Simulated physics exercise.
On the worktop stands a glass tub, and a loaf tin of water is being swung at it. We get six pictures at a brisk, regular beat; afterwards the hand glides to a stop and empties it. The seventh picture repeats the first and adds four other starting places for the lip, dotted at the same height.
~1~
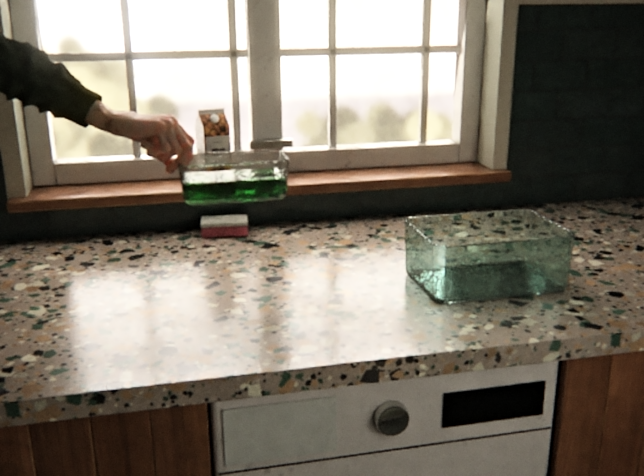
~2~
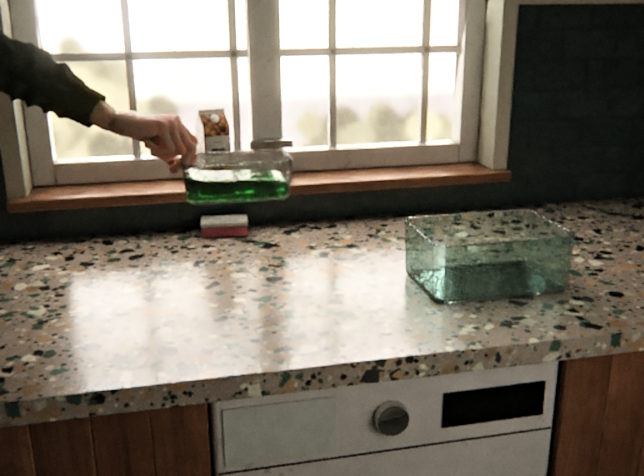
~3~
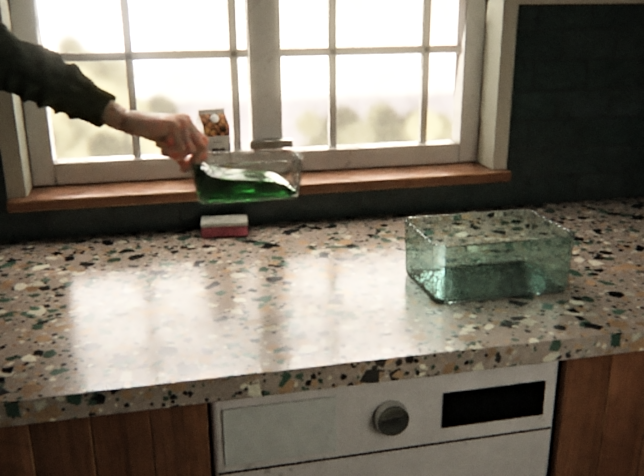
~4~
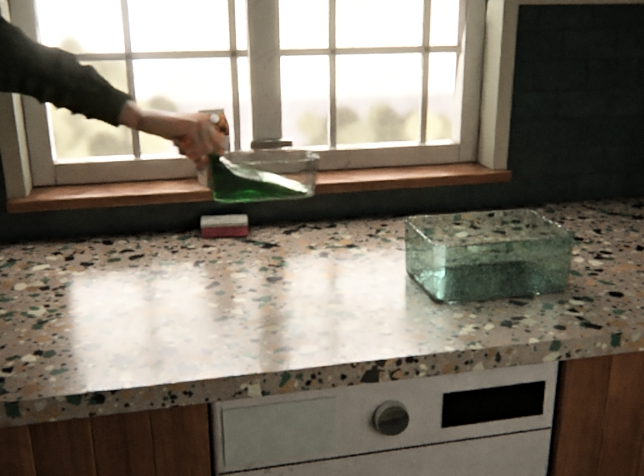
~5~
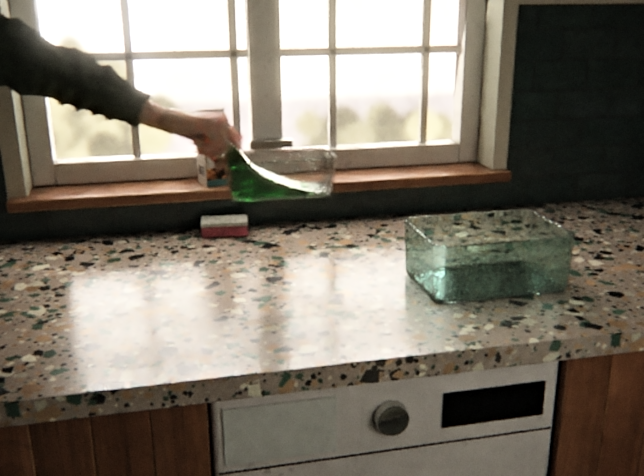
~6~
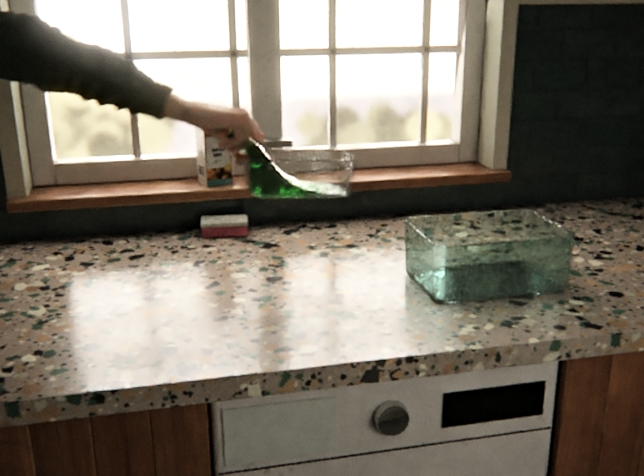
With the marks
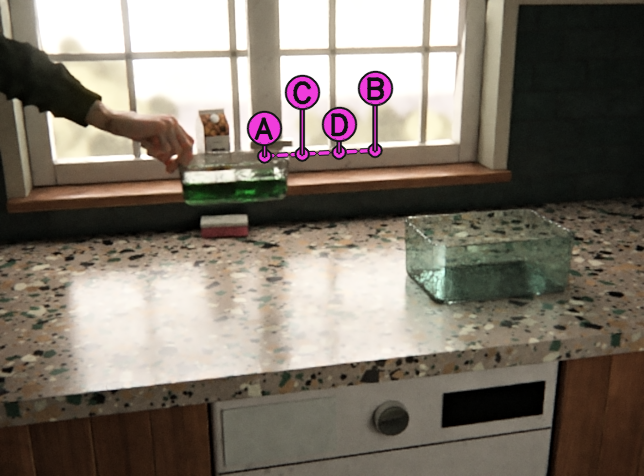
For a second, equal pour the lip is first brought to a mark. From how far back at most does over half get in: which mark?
Dot D.
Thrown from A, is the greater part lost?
Yes, it does.
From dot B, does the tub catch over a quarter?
Yes, clearly.
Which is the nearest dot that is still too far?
C.
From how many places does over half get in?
Two of them.
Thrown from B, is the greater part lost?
No.
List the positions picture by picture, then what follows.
Upright, lip at (284, 155); tub from (432, 303) to (565, 290); nothing has left yet, in the first picture.
Upright, lip at (287, 154); nothing has left yet, in the second picture.
Upright, lip at (297, 154); nothing has left yet, in the third picture.
Upright, lip at (312, 153); water is over the rim, down to (211, 158), in the fourth picture.
Upright, lip at (329, 153); water is over the rim, down to (242, 157), in the fifth picture.
Tipped about 4°, lip at (348, 154); water is over the rim, down to (260, 153), in the sixth picture.
On the marked copy, A at (264, 156); B at (375, 150); C at (302, 154); D at (339, 152).
If A is chosen, about 5 % lands in the tub, 94 % falls short.
If B is chosen, about 74 % lands in the tub, 16 % falls short and 9 % goes beside or beyond.
If C is chosen, about 27 % lands in the tub, 69 % falls short and 4 % goes beside or beyond.
If D is chosen, about 66 % lands in the tub, 28 % falls short and 6 % goes beside or beyond.
